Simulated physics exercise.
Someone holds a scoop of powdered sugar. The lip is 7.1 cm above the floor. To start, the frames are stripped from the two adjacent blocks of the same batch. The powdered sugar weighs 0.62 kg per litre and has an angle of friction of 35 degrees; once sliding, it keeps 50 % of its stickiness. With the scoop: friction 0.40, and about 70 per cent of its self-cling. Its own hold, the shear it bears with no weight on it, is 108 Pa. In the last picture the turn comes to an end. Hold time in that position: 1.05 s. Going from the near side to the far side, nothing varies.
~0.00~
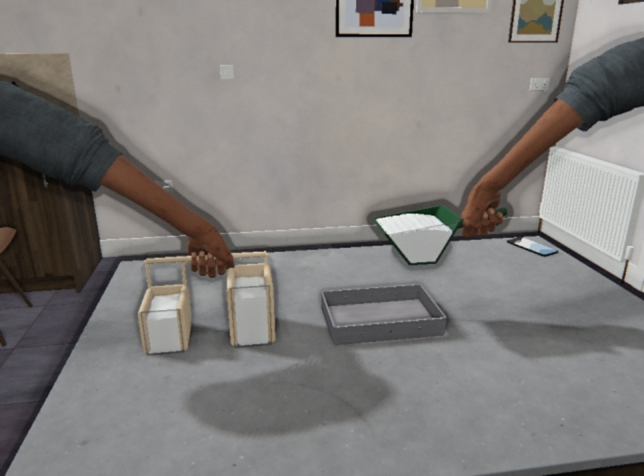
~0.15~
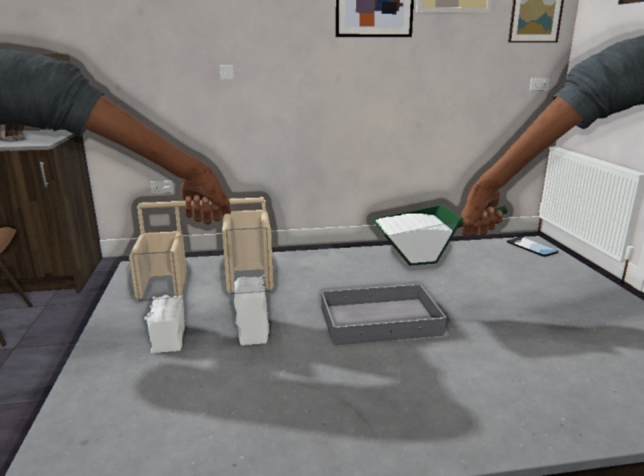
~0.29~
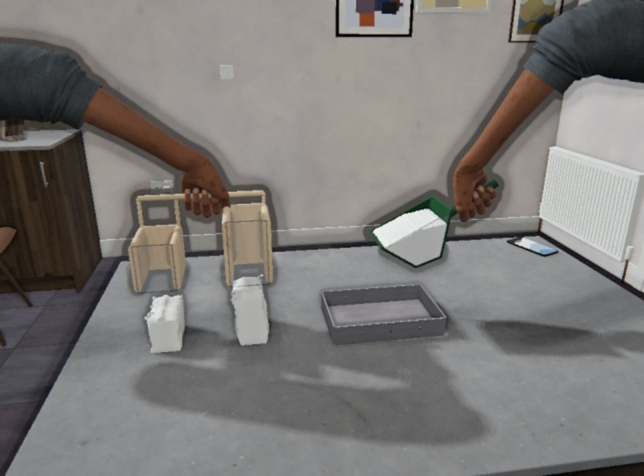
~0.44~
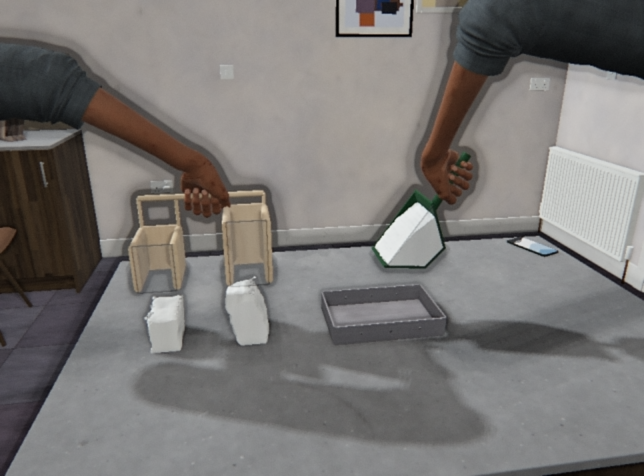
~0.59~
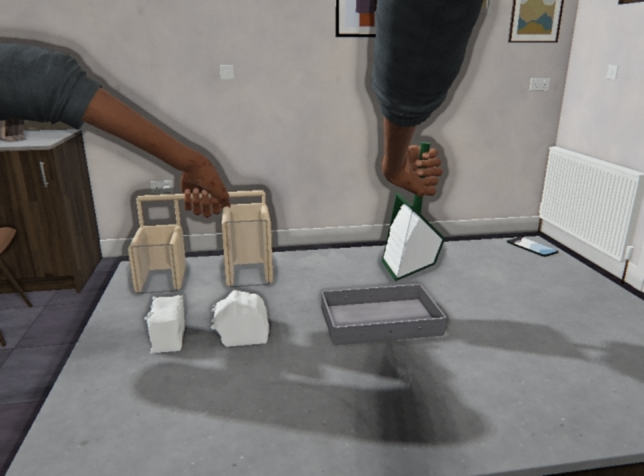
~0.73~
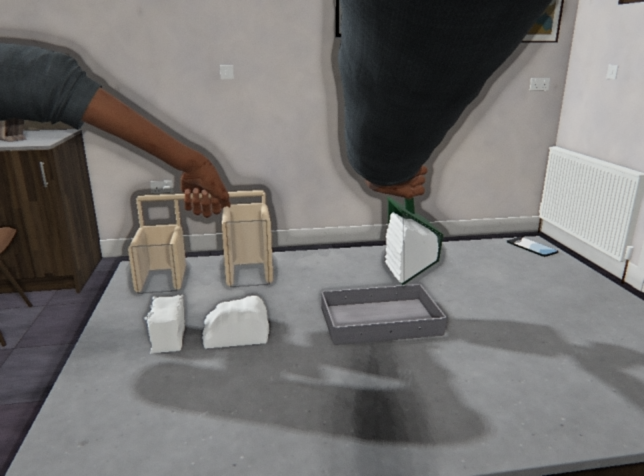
The taller white block slumps after its frame lifts, while a hand tilts a scoop.
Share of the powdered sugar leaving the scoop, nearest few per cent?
100 %.
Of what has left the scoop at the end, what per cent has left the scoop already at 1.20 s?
Close to 70 in a hundred.
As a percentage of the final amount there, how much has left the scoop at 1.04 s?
Looks like roughly 60 %, give or take.
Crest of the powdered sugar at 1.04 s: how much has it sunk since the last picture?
Around 3.0 cm.
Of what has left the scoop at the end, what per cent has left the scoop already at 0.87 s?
Roughly 10 percent.
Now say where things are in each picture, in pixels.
The first frame shows lip at (388, 234), tilt 0 degrees; top of the powdered sugar at (428, 229); blocks stand 8.2 cm, 12 cm (left to right).
The second frame shows lip at (387, 234), tilt 1 degrees; top of the powdered sugar at (425, 229); blocks stand 8.1 cm, 12 cm (left to right).
The third frame shows lip at (383, 247), tilt 20 degrees; top of the powdered sugar at (443, 224); blocks stand 8.1 cm, 12 cm (left to right).
The fourth frame shows lip at (385, 265), tilt 47 degrees; top of the powdered sugar at (433, 219); blocks stand 8.1 cm, 11 cm (left to right).
The fifth frame shows lip at (395, 279), tilt 73 degrees; top of the powdered sugar at (421, 220); blocks stand 8.1 cm, 8.1 cm (left to right).
The sixth frame shows lip at (402, 283), tilt 86 degrees; top of the powdered sugar at (408, 228); blocks stand 8.1 cm, 6.6 cm (left to right).
After 0.87 s, the scoop is at 86 degrees and 14 % has left it.
After 1.04 s, the scoop is at 86 degrees and 57 % has left it.
After 1.20 s, the scoop is at 86 degrees and 66 % has left it.
After 1.36 s, the scoop is at 86 degrees and 77 % has left it.
After 1.68 s, at the end, the scoop is at 86 degrees and 100 % has left it.
